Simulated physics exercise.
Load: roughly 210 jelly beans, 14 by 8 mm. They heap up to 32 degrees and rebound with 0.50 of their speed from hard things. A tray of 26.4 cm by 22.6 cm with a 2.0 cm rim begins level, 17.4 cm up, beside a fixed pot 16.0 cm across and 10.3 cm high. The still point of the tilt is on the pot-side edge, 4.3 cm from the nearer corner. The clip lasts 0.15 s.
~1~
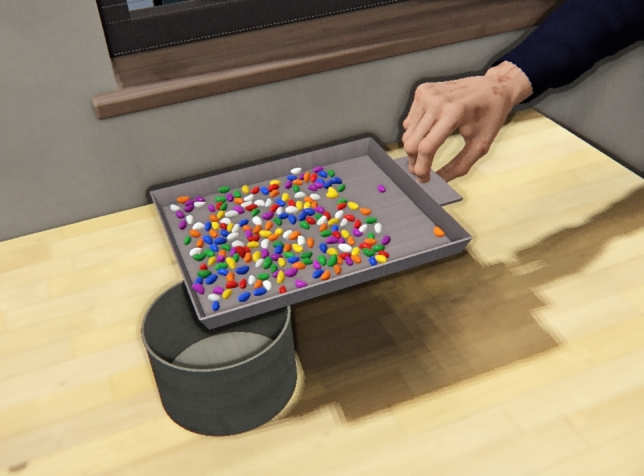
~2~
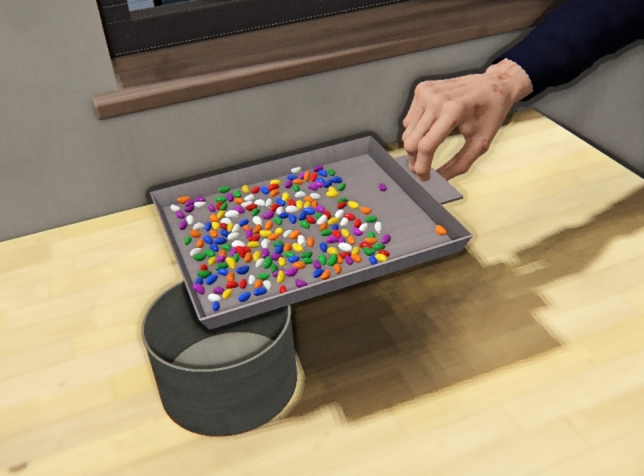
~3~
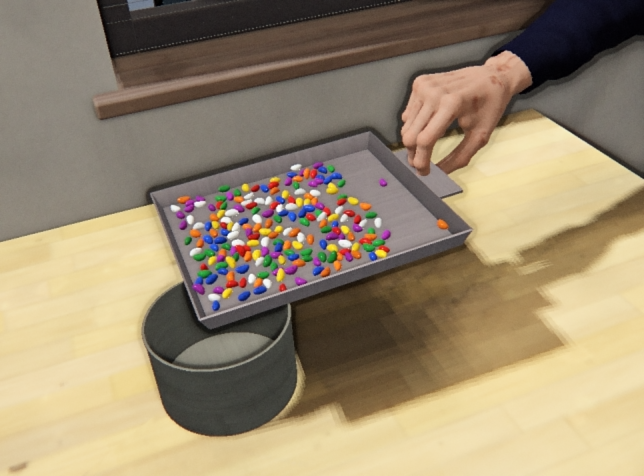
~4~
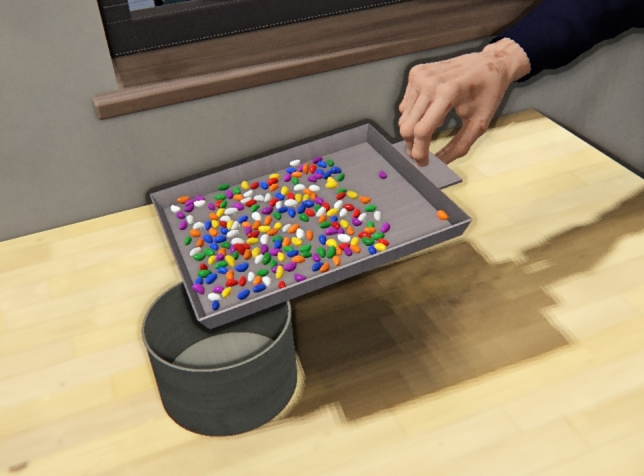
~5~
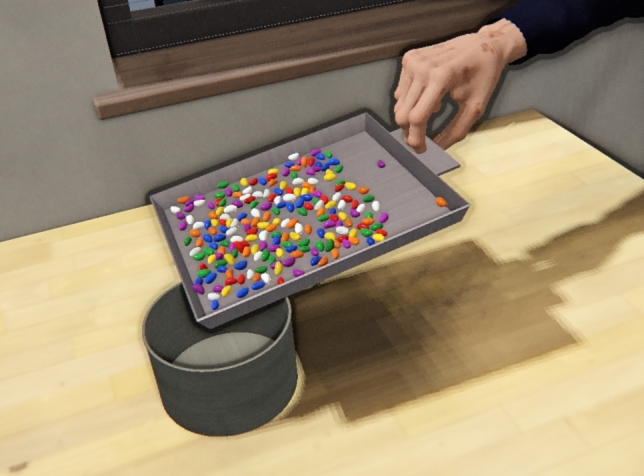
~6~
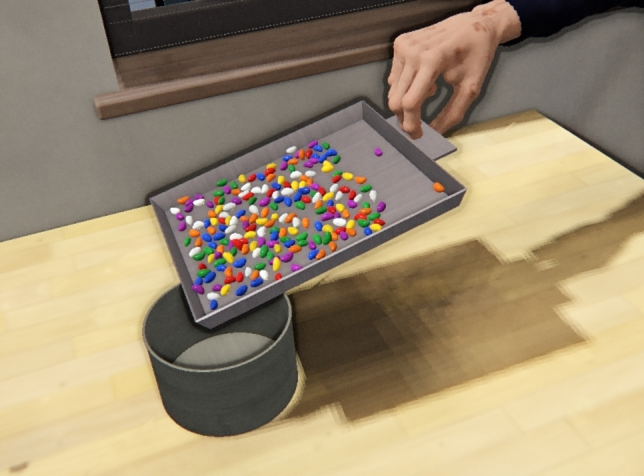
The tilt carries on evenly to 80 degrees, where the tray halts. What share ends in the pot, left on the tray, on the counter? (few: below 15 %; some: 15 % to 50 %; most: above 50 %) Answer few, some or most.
Pot some, tray few, counter most.
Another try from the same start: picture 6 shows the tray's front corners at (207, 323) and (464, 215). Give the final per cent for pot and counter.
Pot 0, counter 100.
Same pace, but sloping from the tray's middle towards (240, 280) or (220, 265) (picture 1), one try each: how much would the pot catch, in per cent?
About 0 and 5 per cent.
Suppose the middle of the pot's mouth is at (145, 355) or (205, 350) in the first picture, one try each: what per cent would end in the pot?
About 45 and 30 per cent.
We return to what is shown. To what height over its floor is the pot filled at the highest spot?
Some 1.0 cm.
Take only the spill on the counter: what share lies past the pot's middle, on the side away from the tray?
About 100 per cent.
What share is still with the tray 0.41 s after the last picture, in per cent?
Some 95 per cent of the load.
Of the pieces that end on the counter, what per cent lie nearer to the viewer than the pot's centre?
Roughly 30 per cent.
Then, 0.25 s after the last picture, tilt 47 degrees; the tray holds 100 %, the pot 0 %.
Then, 0.41 s after the last picture, tilt 69 degrees; the tray holds 95 %, the pot 0 %.
Then, 0.70 s after the last picture, tilt 80 degrees; the tray holds 10 %, the pot 20 %.
In the end, pot 25 %, tray 5 %, counter 70 %.
